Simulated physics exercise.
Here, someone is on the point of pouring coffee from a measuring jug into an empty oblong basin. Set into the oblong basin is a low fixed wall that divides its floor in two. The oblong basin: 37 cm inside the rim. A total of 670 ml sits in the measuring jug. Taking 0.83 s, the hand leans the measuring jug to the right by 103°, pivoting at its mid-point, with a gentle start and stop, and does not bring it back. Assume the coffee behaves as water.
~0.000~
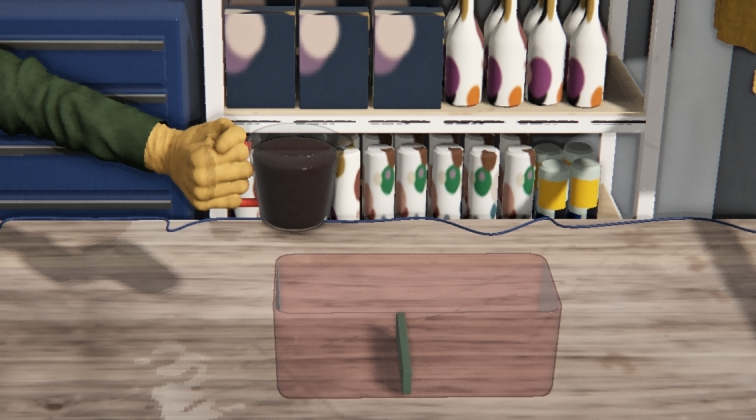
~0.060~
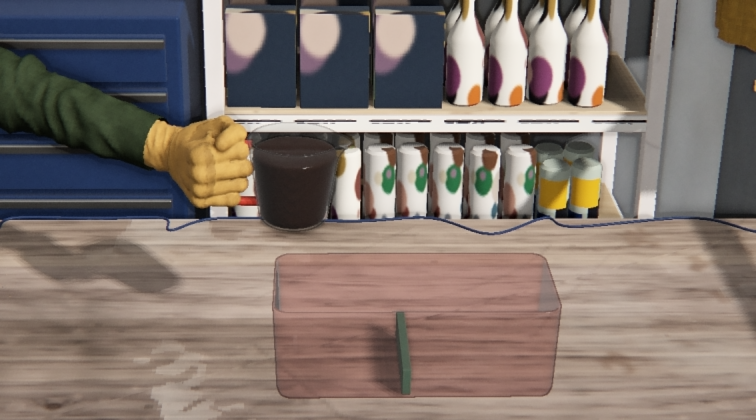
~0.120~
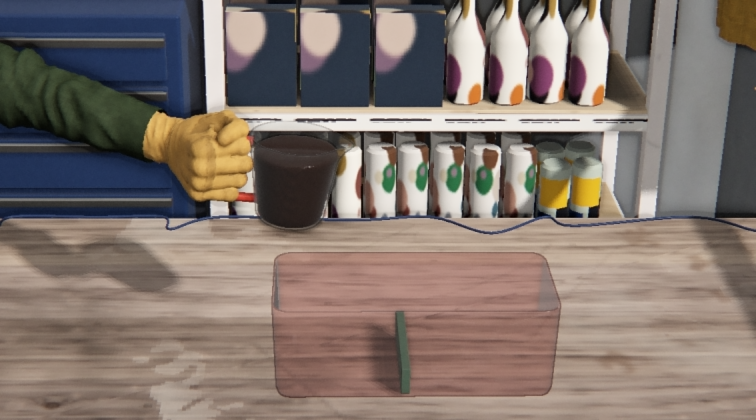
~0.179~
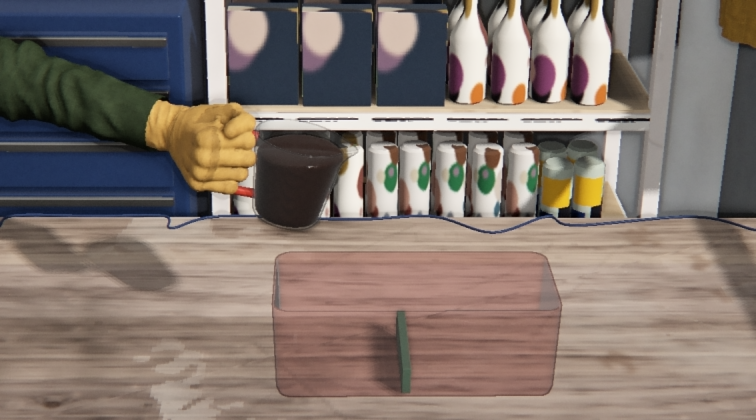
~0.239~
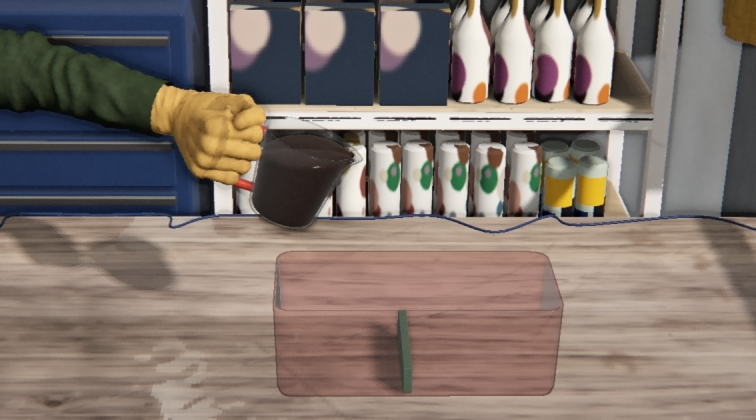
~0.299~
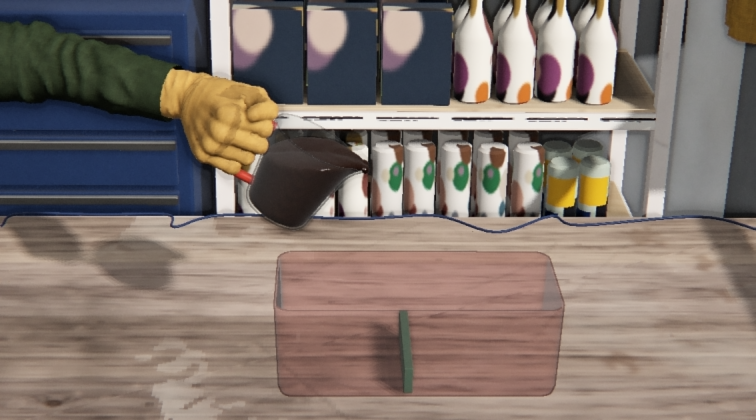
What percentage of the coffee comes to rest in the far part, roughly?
42 %.
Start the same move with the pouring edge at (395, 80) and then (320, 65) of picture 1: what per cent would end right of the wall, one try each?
Try 1: 90 %; try 2: 15 %.
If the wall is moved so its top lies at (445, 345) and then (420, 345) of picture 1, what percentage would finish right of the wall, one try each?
Try 1: 10 %; try 2: 25 %.
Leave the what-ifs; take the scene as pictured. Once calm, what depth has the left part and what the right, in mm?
About 14 mm left, about 10 mm right.
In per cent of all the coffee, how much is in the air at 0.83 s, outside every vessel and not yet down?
About 12 per cent.
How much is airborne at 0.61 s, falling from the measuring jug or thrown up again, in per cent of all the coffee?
Some 26 % is the figure.
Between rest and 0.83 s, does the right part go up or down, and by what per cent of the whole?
A gain, roughly 3.
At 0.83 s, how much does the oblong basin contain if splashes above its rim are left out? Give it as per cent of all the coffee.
Roughly 80 %.
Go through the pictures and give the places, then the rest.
In the first frame, it leans 0°; its right rim is at (353, 141); the coffee meets the walls at (252, 150) and (338, 150); the oblong basin's rim runs from (275, 284) to (553, 283); the wall's top is at (404, 341).
In the second frame, it leans 1°; its right rim is at (353, 142); the coffee meets the walls at (252, 149) and (338, 150).
In the third frame, it leans 5°; its right rim is at (355, 144); the coffee meets the walls at (254, 147) and (339, 151).
In the fourth frame, it leans 11°; its right rim is at (359, 150); the coffee meets the walls at (257, 147) and (345, 151).
In the fifth frame, it leans 20°; its right rim is at (363, 158); the coffee meets the walls at (262, 150) and (355, 153).
In the sixth frame, it leans 30°; its right rim is at (367, 169); the coffee meets the walls at (261, 156) and (355, 159); 1 per cent is over the edge.
Then, 0.61 s in, the tilt is 86° and 51 per cent is still to pour, 5 is left of the wall and 17 right of it.
Then, 0.83 s in, the tilt is 103° and 9 per cent is still to pour, 39 is left of the wall and 40 right of it.
Then, 1.07 s in, the tilt is 103° and 0 per cent is still to pour, 57 is left of the wall and 41 right of it.
Then, 1.33 s in, the tilt is 103° and 0 per cent is still to pour, 57 is left of the wall and 42 right of it.
Finally, 57 per cent lies left of the wall, 42 right of it and 1 outside.
